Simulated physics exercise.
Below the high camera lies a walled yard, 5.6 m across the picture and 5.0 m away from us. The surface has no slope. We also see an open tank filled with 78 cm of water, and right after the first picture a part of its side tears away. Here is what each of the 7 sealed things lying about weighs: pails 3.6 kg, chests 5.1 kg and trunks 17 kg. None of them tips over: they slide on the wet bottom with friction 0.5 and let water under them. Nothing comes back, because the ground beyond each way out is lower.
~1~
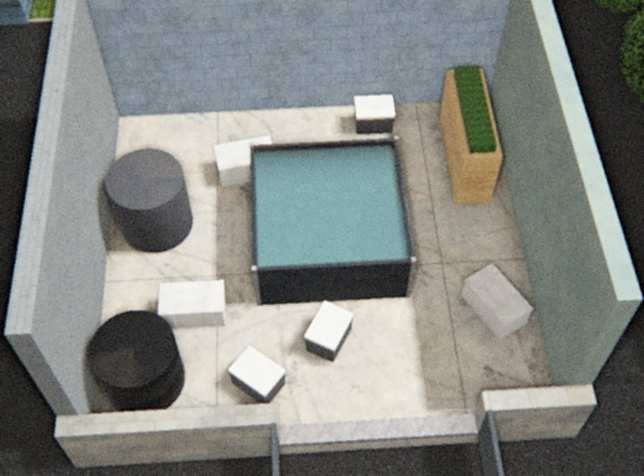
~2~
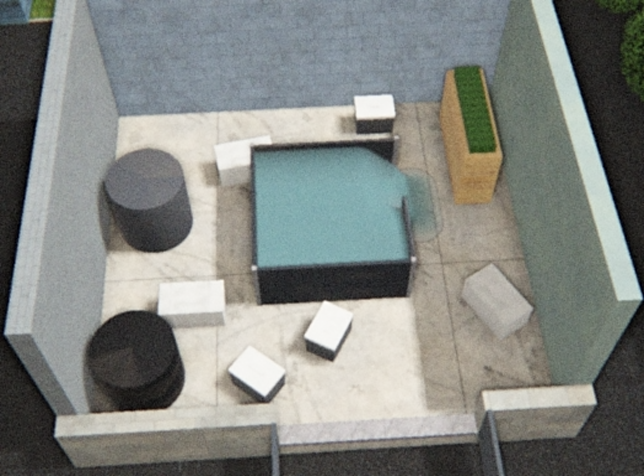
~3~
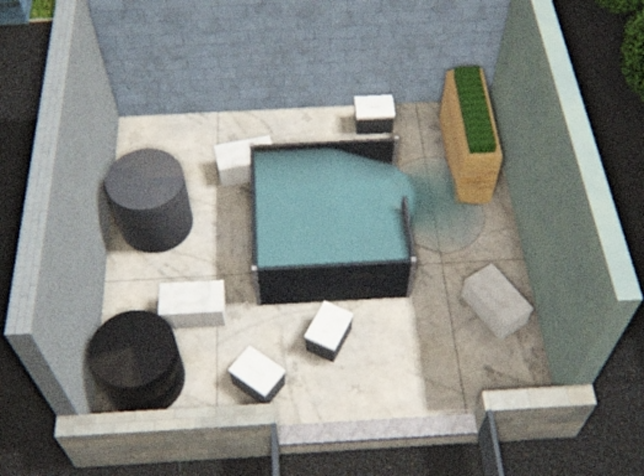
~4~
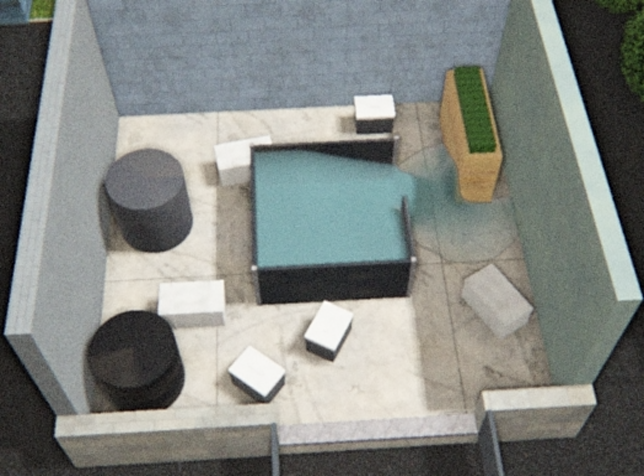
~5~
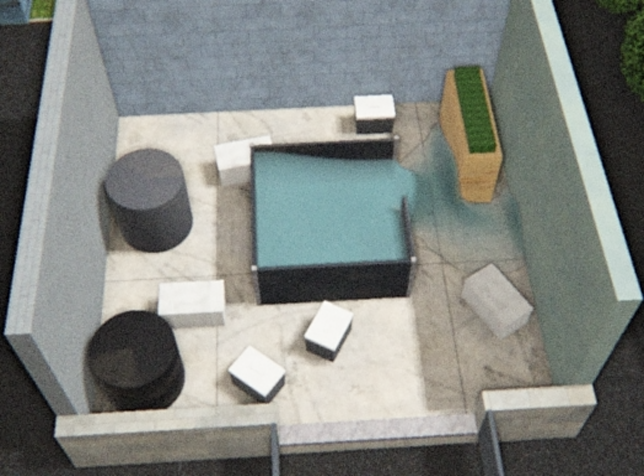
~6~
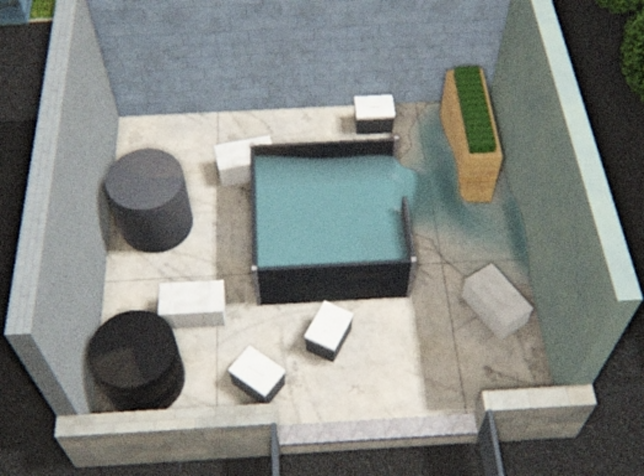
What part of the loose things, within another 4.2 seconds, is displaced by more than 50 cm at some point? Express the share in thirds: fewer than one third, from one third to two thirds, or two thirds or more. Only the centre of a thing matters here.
It does not fall below two thirds.
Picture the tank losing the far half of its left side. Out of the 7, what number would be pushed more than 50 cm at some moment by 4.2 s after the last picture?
The answer then is 6.
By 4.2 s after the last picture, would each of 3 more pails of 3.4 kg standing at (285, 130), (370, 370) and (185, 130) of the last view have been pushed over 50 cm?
In order: Beyond it, beyond it, beyond it.
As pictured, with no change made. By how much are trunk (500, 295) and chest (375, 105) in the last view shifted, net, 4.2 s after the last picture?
140 cm, then 200 cm.
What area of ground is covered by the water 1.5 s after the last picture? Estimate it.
I'd put it close to 15 m2.
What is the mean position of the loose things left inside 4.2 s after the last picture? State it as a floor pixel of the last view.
Around (227, 261).
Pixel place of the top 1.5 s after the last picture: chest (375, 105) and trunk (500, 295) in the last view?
(324, 148) and (433, 344), roughly.
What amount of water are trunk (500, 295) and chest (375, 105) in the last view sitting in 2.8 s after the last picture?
Close to 4 and 11 centimetres.
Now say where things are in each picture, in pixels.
A pail is out of sight; a chest at (375, 106) rests on the ground; 3.7 m2 under water; 0 of 7 have shifted, in the first picture.
A pail is out of sight; a chest at (375, 106) rests on the ground; water covers 4.3 m2; 0 of 7 have shifted, in the second picture.
A pail is out of sight; a chest at (375, 106) rests on the ground; 5.0 m2 under water; 0 of 7 have shifted, in the third picture.
A pail is out of sight; a chest at (375, 106) rests on the ground; water covers 5.7 m2; 0 of 7 have shifted, in the fourth picture.
A pail is out of sight; a chest at (375, 106), on the bottom; 6.0 m2 under water; 0 of 7 have shifted, in the fifth picture.
A pail is out of sight; a chest at (375, 106), on the bottom; 6.4 m2 under water; 0 of 7 have shifted, in the sixth picture.
Then, 0.4 s after the last picture 0 of 7 are over 50 cm from their spots; 0 afloat.
Then, 1.5 s after the last picture 2 of 7 are over 50 cm from their spots; 1 afloat.
Then, 2.8 s after the last picture 4 of 7 are over 50 cm from their spots; 2 afloat.
Then, 4.2 s after the last picture 6 of 7 are over 50 cm from their spots, and 6 have been at some point; 6 afloat.
